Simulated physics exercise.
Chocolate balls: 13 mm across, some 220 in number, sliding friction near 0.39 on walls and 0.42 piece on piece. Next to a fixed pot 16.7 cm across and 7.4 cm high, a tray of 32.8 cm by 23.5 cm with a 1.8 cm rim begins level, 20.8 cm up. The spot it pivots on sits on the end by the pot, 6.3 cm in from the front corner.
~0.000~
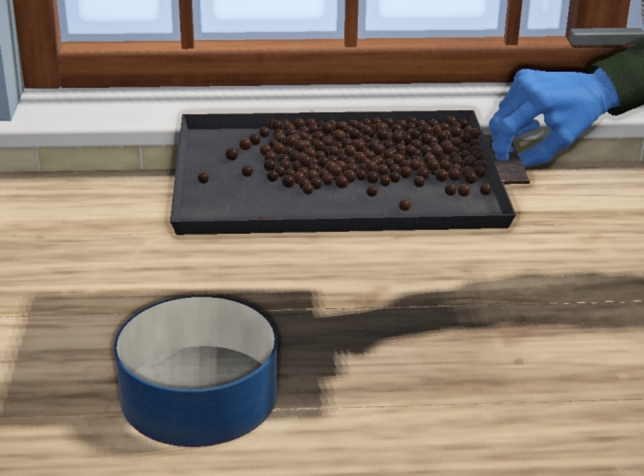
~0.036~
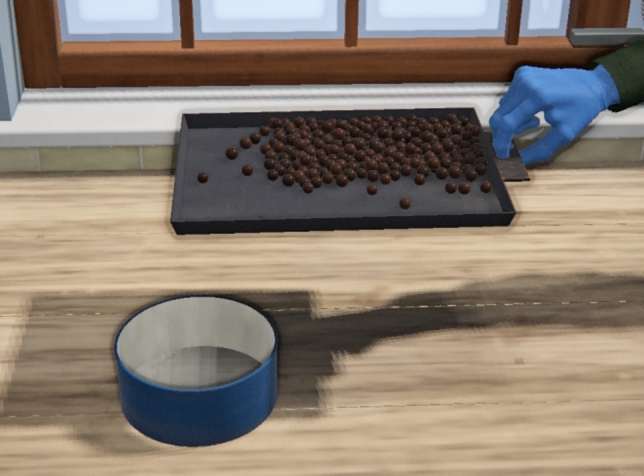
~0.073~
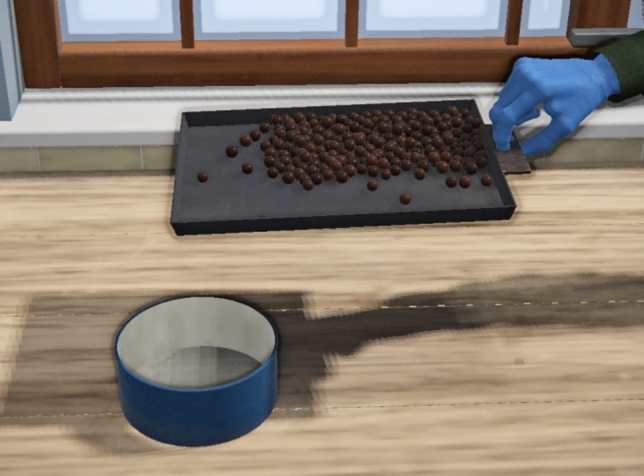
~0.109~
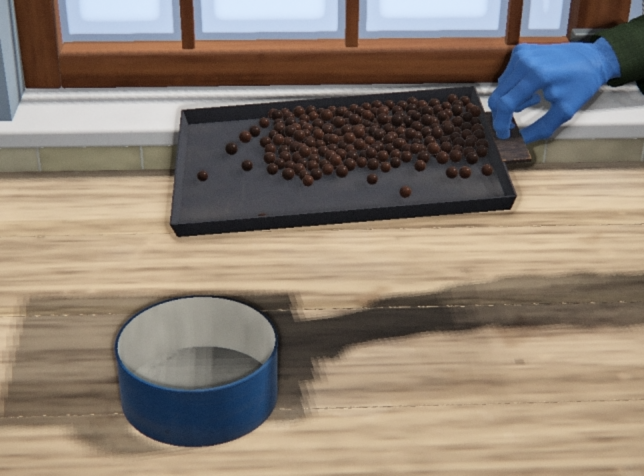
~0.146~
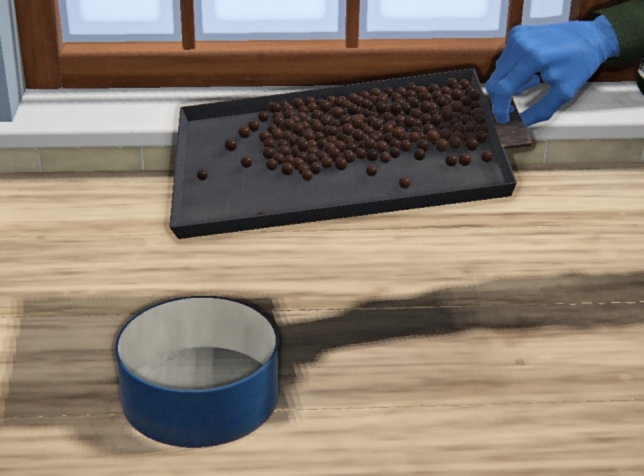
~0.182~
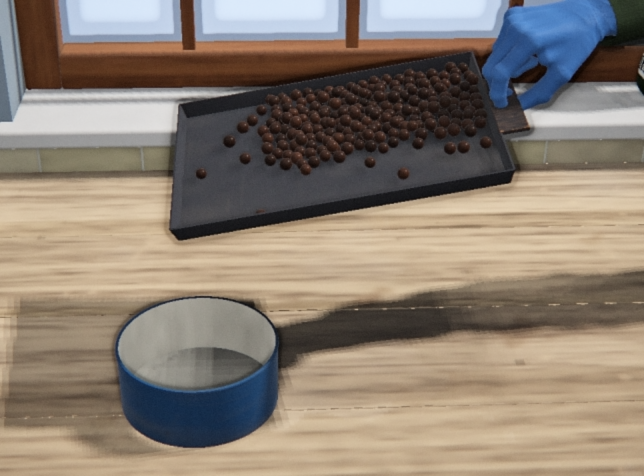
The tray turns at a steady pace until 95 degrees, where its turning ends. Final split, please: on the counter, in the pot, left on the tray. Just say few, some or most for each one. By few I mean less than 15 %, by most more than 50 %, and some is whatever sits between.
I would say counter most, pot some, tray few.
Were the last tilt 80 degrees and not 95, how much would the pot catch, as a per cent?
Share in the pot: Around 40 %.
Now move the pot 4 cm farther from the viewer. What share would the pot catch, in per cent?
I'd say some 30 per cent would end up there.
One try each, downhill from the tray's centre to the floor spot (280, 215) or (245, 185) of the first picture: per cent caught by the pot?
I'd put it at roughly 70 per cent for the first tilt and roughly 15 per cent for the second.
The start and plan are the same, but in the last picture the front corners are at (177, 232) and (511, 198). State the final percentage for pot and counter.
The pot gets 65 and the counter 35.
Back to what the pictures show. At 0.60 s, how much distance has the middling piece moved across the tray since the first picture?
I'd say close to 14 centimetres.
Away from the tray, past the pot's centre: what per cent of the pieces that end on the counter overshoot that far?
That works out to about 100 percent.
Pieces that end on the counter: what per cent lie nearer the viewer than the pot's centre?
I'd put it at around 70 per cent.
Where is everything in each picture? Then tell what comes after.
The first picture shows tray tilt 0 degrees, front corners at (176, 219) and (510, 212); middle of the pieces at (365, 154); pot at (196, 340).
The second picture shows tray tilt 1 degrees, front corners at (176, 219) and (510, 210); middle of the pieces at (365, 152).
The third picture shows tray tilt 2 degrees, front corners at (176, 220) and (510, 204); middle of the pieces at (366, 147).
The fourth picture shows tray tilt 5 degrees, front corners at (176, 221) and (511, 194), lowest corner left front; middle of the pieces at (365, 139).
The fifth picture shows tray tilt 8 degrees, front corners at (175, 224) and (510, 180), lowest corner left front; middle of the pieces at (365, 129).
The sixth picture shows tray tilt 12 degrees, front corners at (175, 226) and (509, 167), lowest corner left front; middle of the pieces at (363, 119); pot at (197, 341). The tray's pace is about 95 degrees a second.
After 0.60 s, tilt 52 degrees; the tray holds 100 %, the pot 0 %.
Then, at 0.88 s, tilt 79 degrees; the tray holds 30 %, the pot 10 %.
Then, at 1.26 s, tilt 95 degrees; the tray holds 0 %, the pot 40 %.
In the end, at 2.2 s, counter 60 %, pot 40 %, tray 0 %.
